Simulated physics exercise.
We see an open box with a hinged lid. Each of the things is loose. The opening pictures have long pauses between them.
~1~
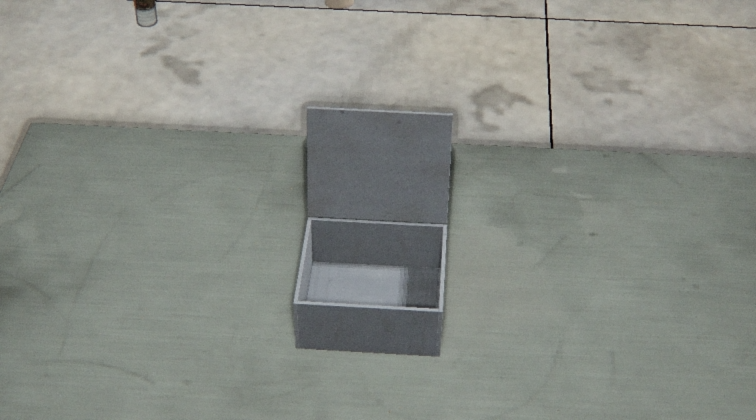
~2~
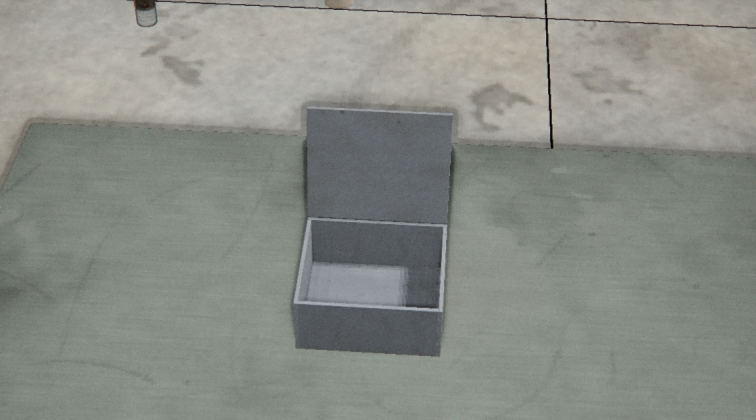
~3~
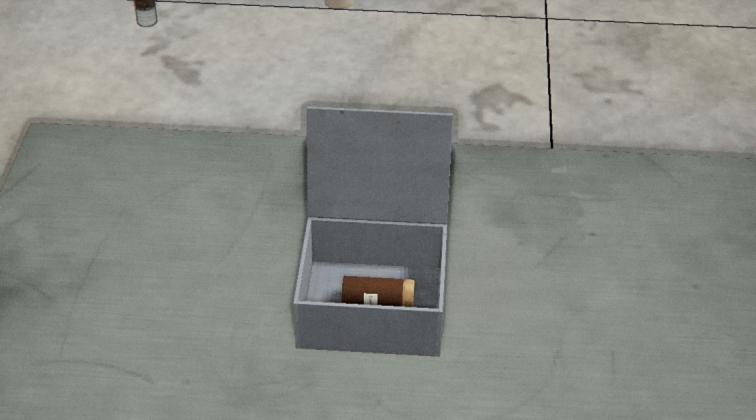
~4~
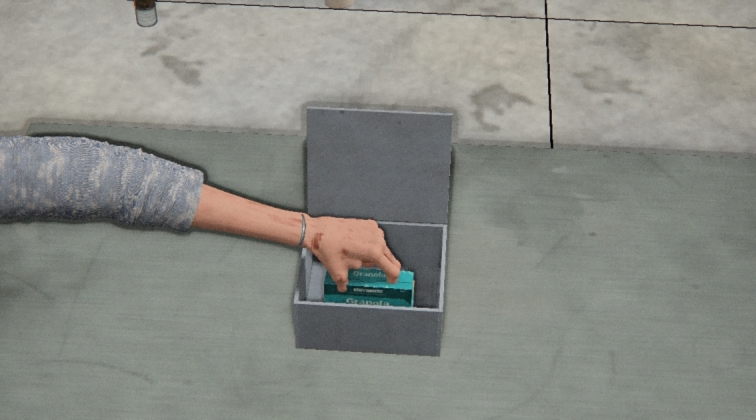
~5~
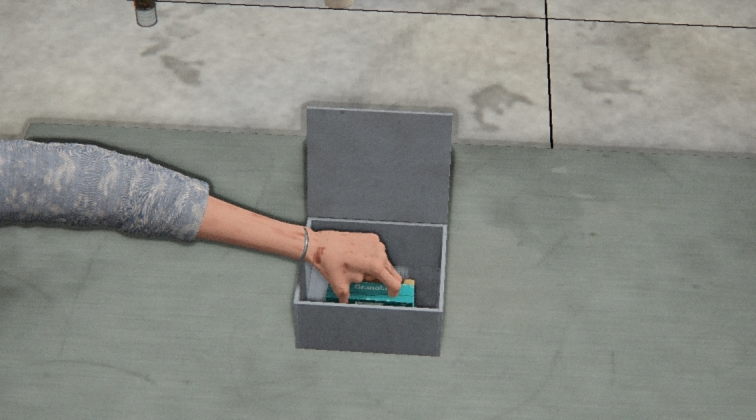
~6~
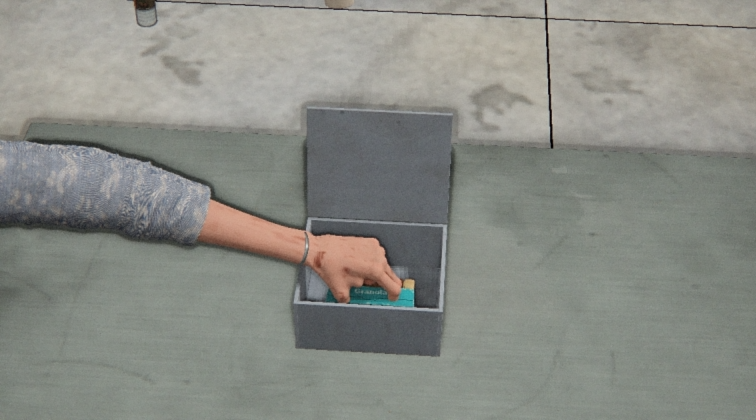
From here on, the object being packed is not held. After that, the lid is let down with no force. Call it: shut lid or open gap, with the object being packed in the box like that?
Shut lid.
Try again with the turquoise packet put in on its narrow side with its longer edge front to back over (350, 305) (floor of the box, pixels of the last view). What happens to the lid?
Well, in that case it won't go down.
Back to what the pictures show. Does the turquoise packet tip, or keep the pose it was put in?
The turquoise packet keeps its pose.
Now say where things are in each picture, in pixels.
In the first frame, the last thing is not in view yet.
In the second frame, the last thing is not in view yet.
In the third frame, the last thing is not in view yet; brown shaker (378, 292).
In the fourth frame, on its way; turquoise packet (369, 295).
In the fifth frame, on its way.
In the sixth frame, in place under the hand.
Then, 1.10 s after the last picture, lid starting down.
Then, 1.50 s after the last picture, lid 62° above the rim.
Then, 1.80 s after the last picture, lid 28° above the rim.
Then, 2.00 s after the last picture, lid shut.
At rest, lid shut; both in place. Seen from the same camera at the end, turquoise packet near (370, 313).
